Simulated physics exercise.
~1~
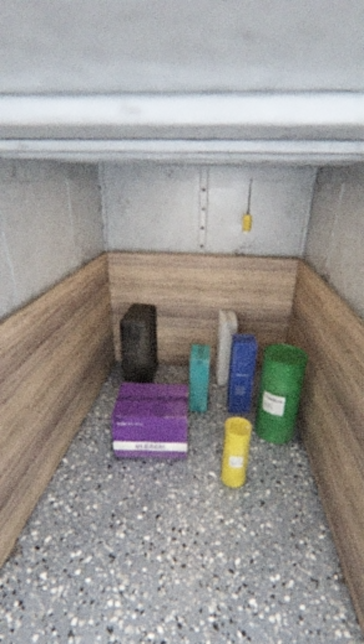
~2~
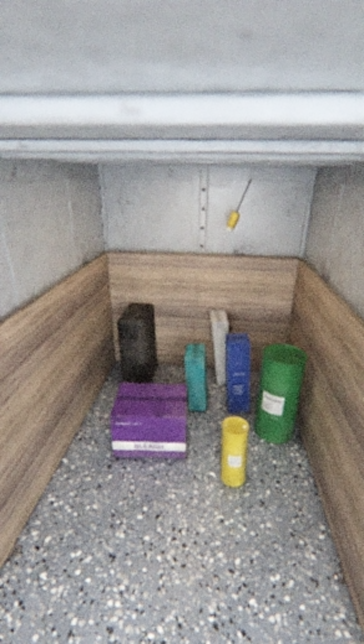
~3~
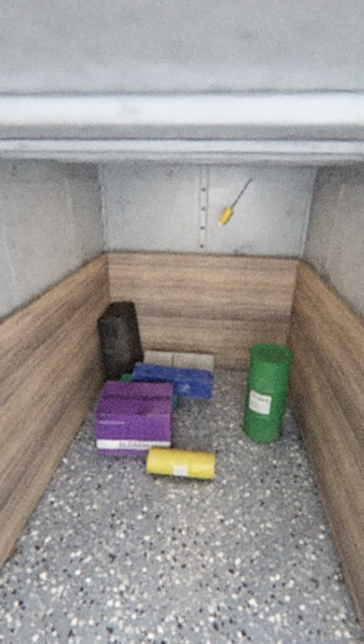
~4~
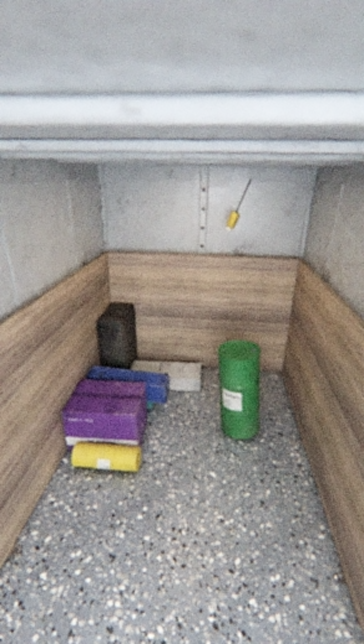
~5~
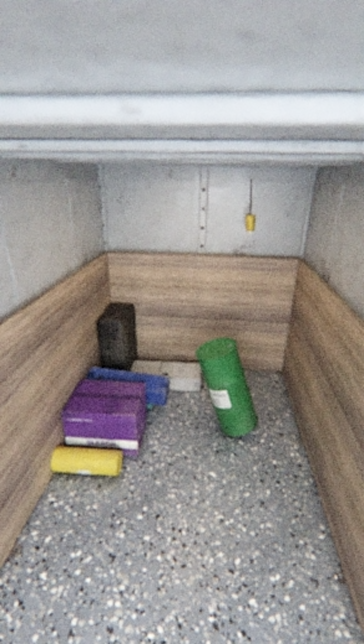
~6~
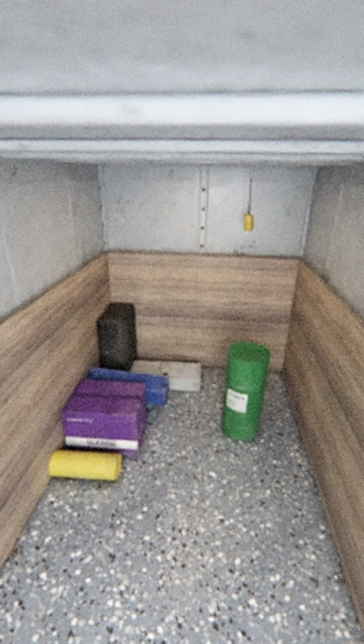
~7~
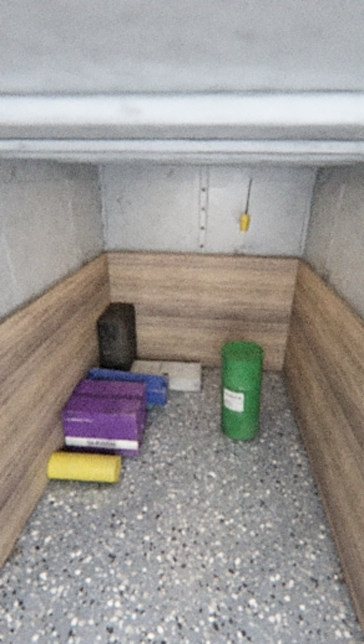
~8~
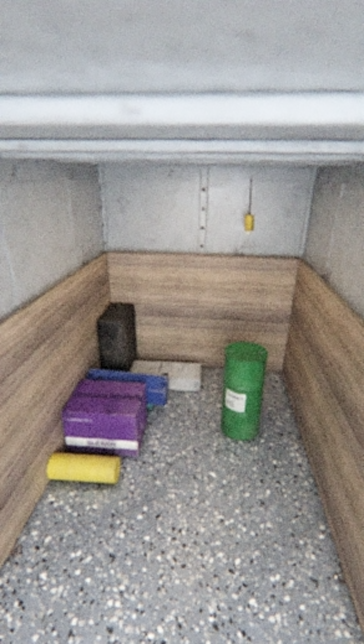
At first, seven loose boxes, canisters and drums stand on the speckled floor of a van's load bay, while a small yellow lamp hangs on a cord at the back. The lamp swings left, and the white, blue and turquoise boxes and the yellow canister topple as the load shifts left. The purple box slides towards the left wall, the canister moves along with it, and the green drum slides left upright. The drum then tilts but rocks back upright. Finally, it stands alone right of the others, with the black case upright and the canister lying near the left wall.
